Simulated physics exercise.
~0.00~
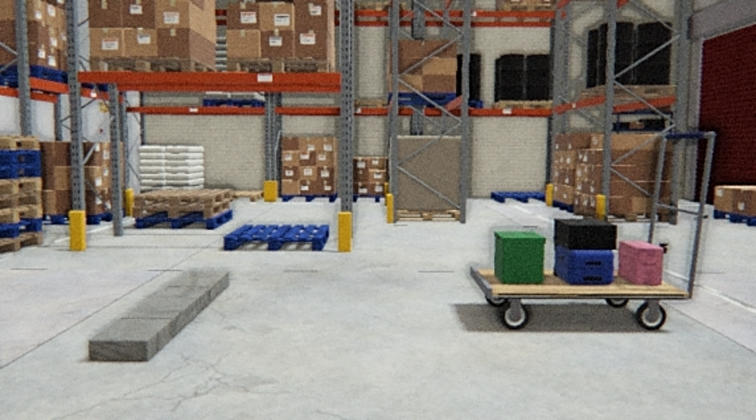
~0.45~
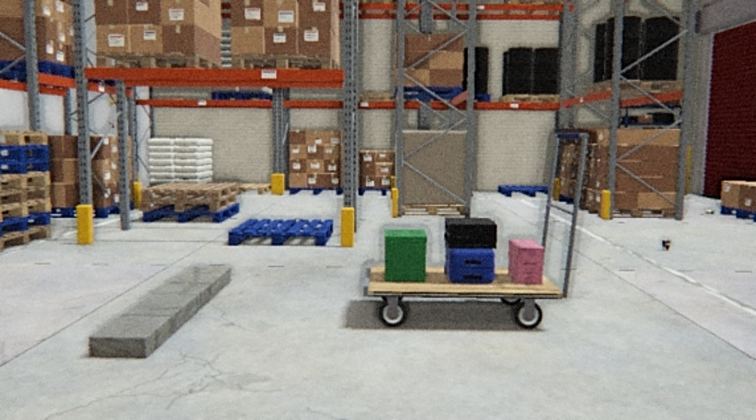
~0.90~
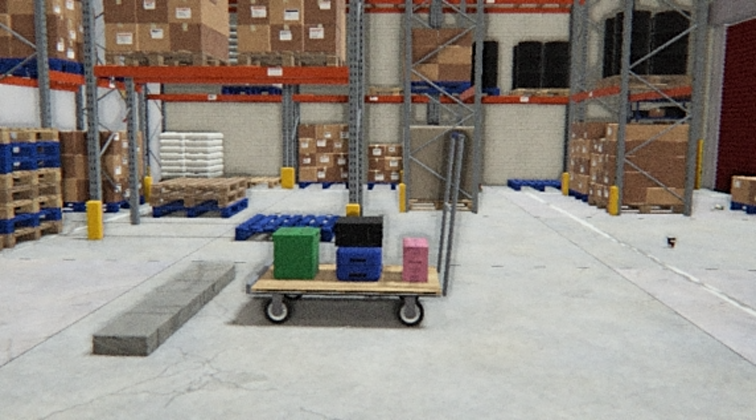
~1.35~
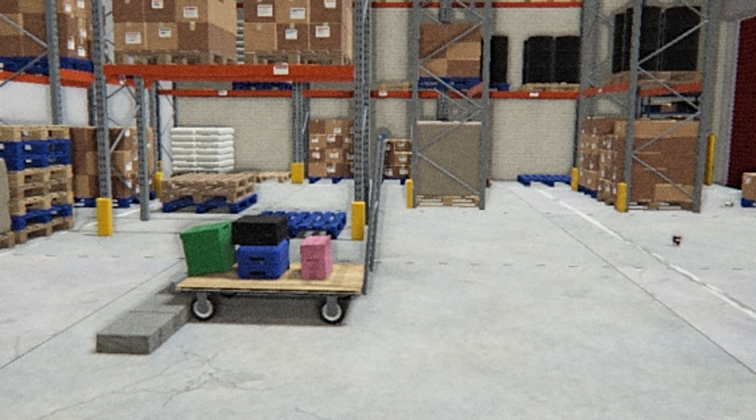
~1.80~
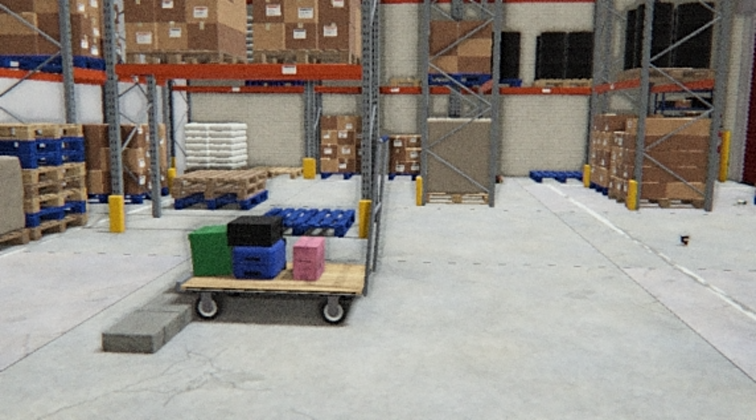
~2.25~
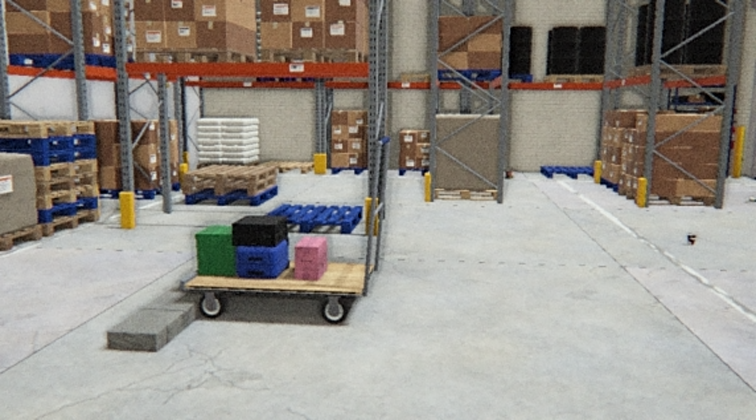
In a warehouse aisle, seen from the front by a camera that drifts slightly sideways, tall racks hold boxes behind an open concrete floor. A platform trolley with a wooden deck stands at right, carrying a green tote, a black crate stacked on a blue suitcase, and a pink carton. A low grey kerb lies at left. The trolley rolls left across the floor and stops at the kerb. The green tote tips slightly at the stop, then settles back level. The trolley ends at rest against the kerb with all four pieces still on its deck, the pink carton upright.
